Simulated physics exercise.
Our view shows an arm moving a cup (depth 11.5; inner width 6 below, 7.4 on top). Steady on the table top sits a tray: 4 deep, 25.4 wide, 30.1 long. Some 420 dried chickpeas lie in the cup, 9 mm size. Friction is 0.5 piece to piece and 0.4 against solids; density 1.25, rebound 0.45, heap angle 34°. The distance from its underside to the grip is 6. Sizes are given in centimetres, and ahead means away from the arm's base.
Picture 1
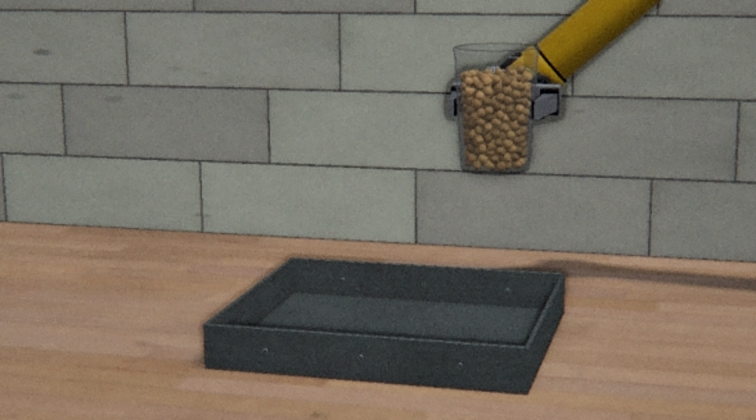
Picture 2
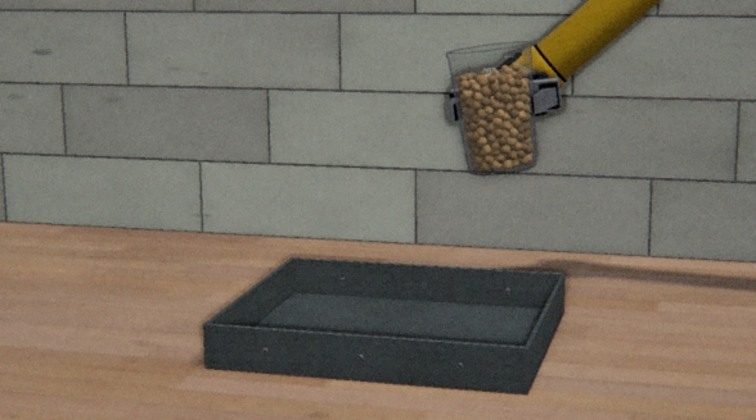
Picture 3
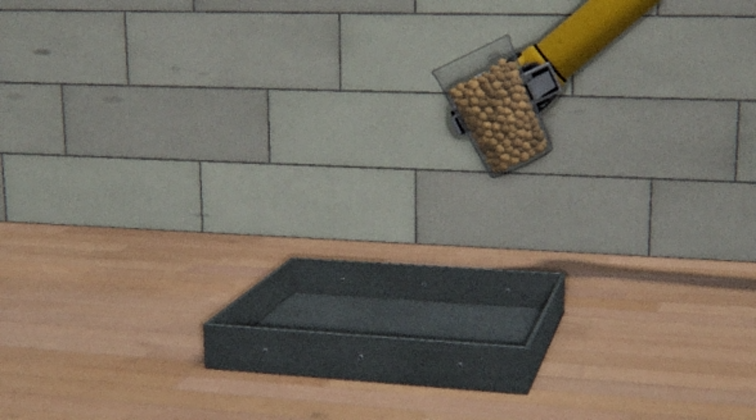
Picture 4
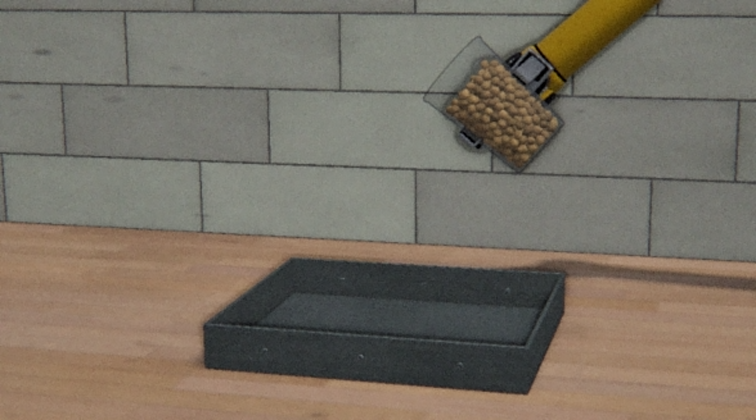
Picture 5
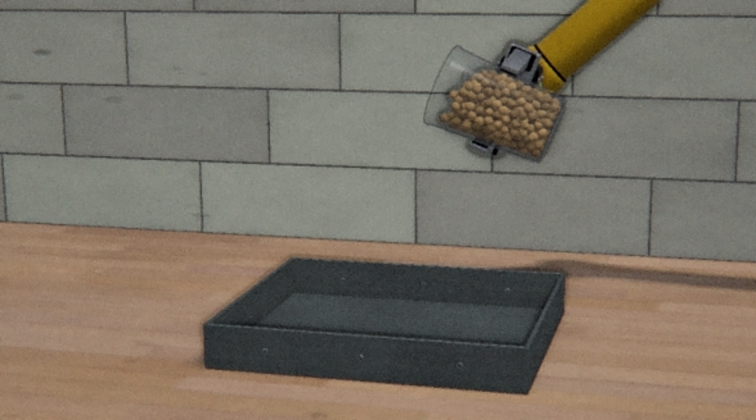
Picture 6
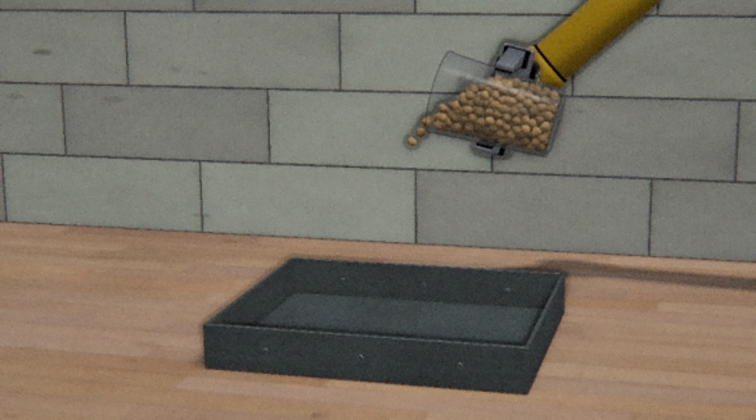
At first, a yellow arm holds a clear cup of tan chickpeas upright above a dark, empty tray on a wooden table. The arm tips the cup steadily to the left until it lies nearly on its side, the chickpeas sliding toward the rim, and finally a few start to tumble over its lip.
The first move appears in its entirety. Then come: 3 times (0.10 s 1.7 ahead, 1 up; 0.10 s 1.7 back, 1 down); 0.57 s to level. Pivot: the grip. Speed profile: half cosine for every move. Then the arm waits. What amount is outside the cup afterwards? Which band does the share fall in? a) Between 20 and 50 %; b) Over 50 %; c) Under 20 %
Option a: Between 20 and 50 %.
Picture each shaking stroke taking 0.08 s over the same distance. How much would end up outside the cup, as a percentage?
In that case around 40 per cent.
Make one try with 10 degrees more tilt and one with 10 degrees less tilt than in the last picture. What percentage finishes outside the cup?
55 and 15 %.
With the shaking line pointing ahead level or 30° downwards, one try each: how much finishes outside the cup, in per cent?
You'd get about 30 per cent with the first setting and about 15 per cent with the second.
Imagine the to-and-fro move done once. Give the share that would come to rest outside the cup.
Roughly 15 in a hundred.
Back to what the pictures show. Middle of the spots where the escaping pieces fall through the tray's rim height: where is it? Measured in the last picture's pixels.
I'd say somewhere around (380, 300).
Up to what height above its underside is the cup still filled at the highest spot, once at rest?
Around 9.5 cm up.
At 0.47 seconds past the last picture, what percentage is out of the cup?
About 20 per cent by then.
Then, 0.47 s after the last picture, tilted 76° forward, highest piece 26 above the table; 331 in the cup, 46 in the tray, 47 in flight or on a rim.
Then, 0.94 s after the last picture, tilted 27° forward, highest piece 28 above the table; 271 in the cup, 151 in the tray, 2 in flight or on a rim.
Then, 1.37 s after the last picture, level, highest piece 30 above the table; 271 in the cup, 153 in the tray.
Then, 2.42 s after the last picture, level, highest piece 30 above the table; 271 in the cup, 153 in the tray.
Final count, 271 in the cup, 153 in the tray. That is 36 % outside the cup.
